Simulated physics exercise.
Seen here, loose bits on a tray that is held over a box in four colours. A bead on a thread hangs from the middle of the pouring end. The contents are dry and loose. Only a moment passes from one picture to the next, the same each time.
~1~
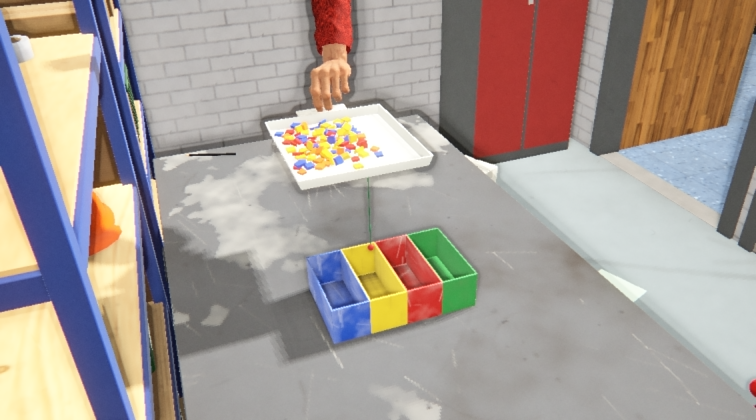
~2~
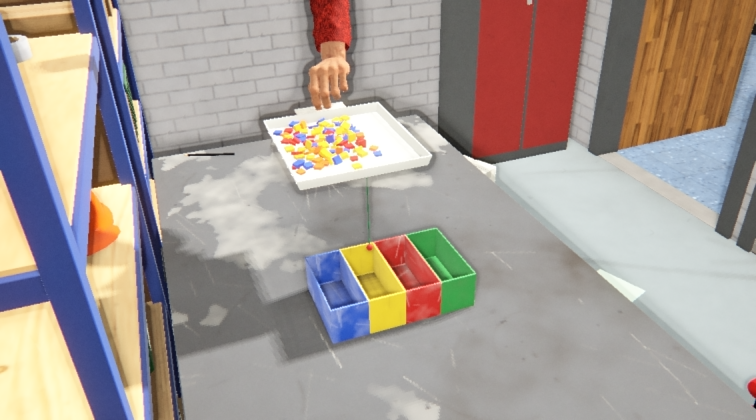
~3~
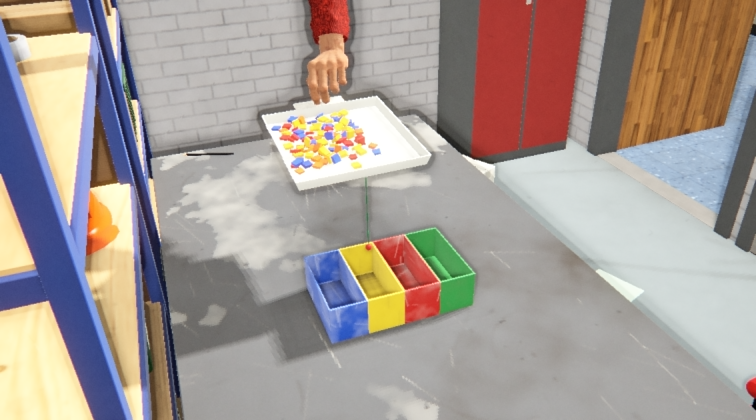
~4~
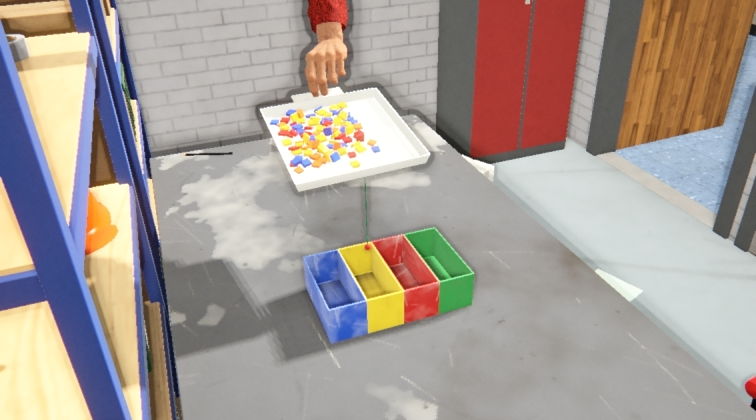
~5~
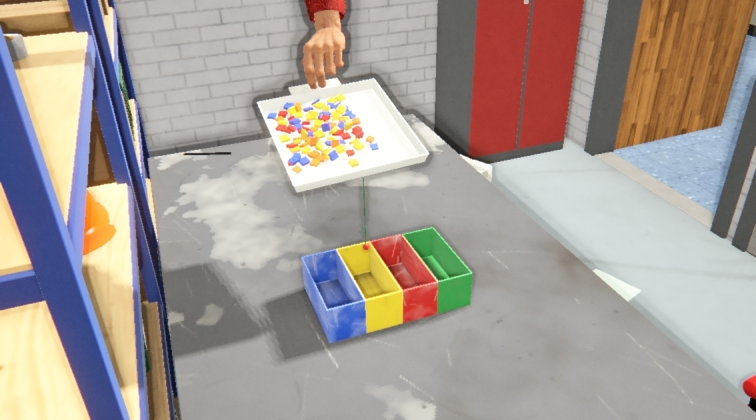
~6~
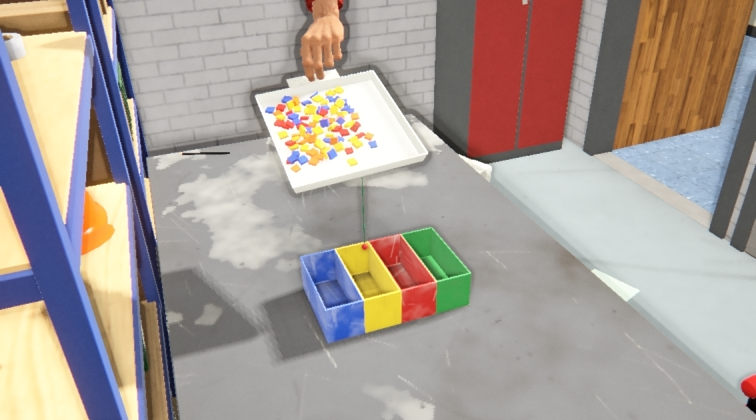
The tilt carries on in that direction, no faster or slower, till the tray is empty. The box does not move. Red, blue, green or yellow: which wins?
The blue cell gets the most.
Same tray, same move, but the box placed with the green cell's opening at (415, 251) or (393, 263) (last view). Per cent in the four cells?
First some 90, then 100 per cent.
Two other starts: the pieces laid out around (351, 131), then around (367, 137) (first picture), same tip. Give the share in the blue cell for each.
About 40 and 40 per cent.
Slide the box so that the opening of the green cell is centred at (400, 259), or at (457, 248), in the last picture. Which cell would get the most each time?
One: The cell in yellow. Two: The blue cell.
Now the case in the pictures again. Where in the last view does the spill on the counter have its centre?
Near (289, 315).
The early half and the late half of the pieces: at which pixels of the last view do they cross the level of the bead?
At about (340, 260), then at (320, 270).
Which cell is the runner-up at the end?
The runner-up: That yellow cell.
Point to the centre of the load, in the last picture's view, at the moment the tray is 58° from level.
At about (320, 164).
Shortly afterwards, tray tipped steeply; the whole lot on the tray.
Next, tray tipped right over; near two thirds on the tray; near a quarter in the blue cell; a little in the yellow cell; only a few in the red cell; a little falling or outside the box.
Some moments later, tray tipped past a quarter turn; near half in the blue cell; near a quarter in the yellow cell; only a few in the red cell; near a quarter falling or outside the box.
In the end, tray tipped past a quarter turn; near half in the blue cell; near a quarter in the yellow cell; only a few in the red cell; none at all in the green cell; near a quarter outside the box.
